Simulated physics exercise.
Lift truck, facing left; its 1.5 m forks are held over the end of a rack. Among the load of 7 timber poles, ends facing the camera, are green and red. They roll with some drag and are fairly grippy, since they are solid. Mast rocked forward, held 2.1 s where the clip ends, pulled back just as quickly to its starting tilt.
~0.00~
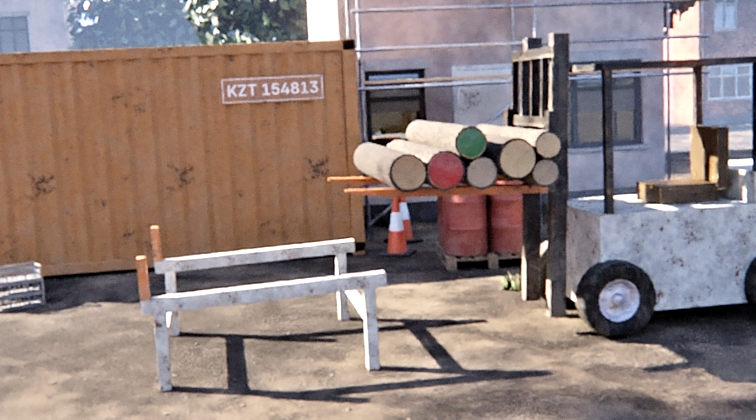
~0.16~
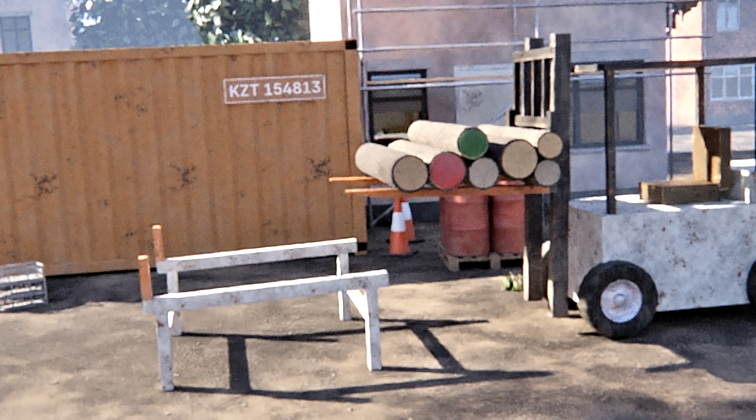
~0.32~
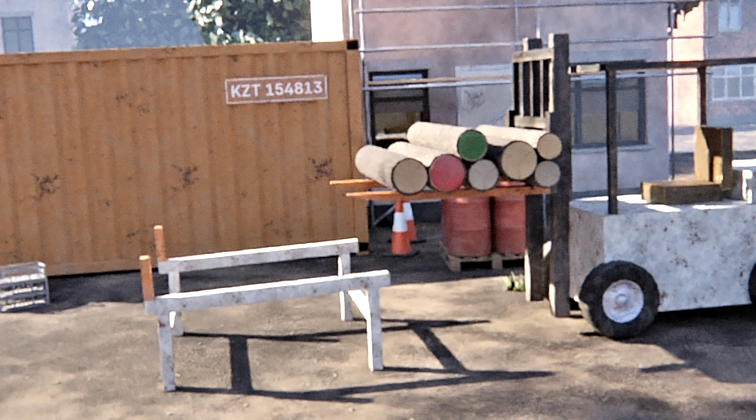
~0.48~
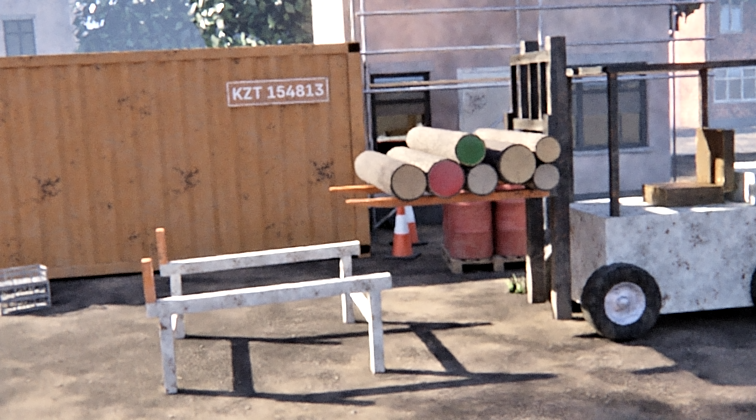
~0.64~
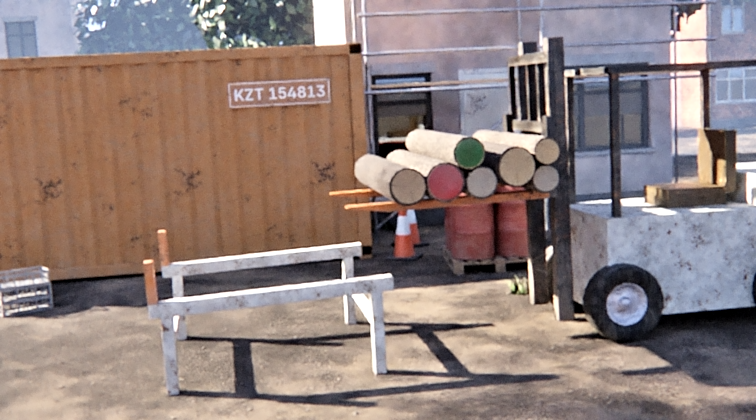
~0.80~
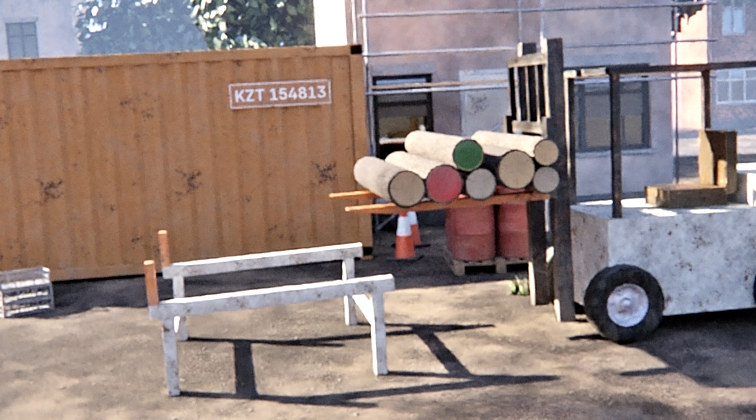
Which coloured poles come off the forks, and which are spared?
Green: Is retained. Red: Is retained.
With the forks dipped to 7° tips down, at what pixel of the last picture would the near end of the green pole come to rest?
(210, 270), roughly.
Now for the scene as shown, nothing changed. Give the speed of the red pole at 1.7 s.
I'd put it near 0.0 m/s.
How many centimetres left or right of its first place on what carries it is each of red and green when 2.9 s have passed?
Red 10 left, green 10 left.
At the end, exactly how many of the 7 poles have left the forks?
It comes to 0.
By 1.7 s, green is up on others, 75 cm from the tips; red is on the forks, 60 cm from the tips; 0 of 7 have left the forks.
By 2.9 s, as before, green, red; 0 of 7 have left the forks.
Finally (4.3 s), green is up on others, 80 cm from the tips; red is on the forks, 60 cm from the tips; 0 of 7 have left the forks.
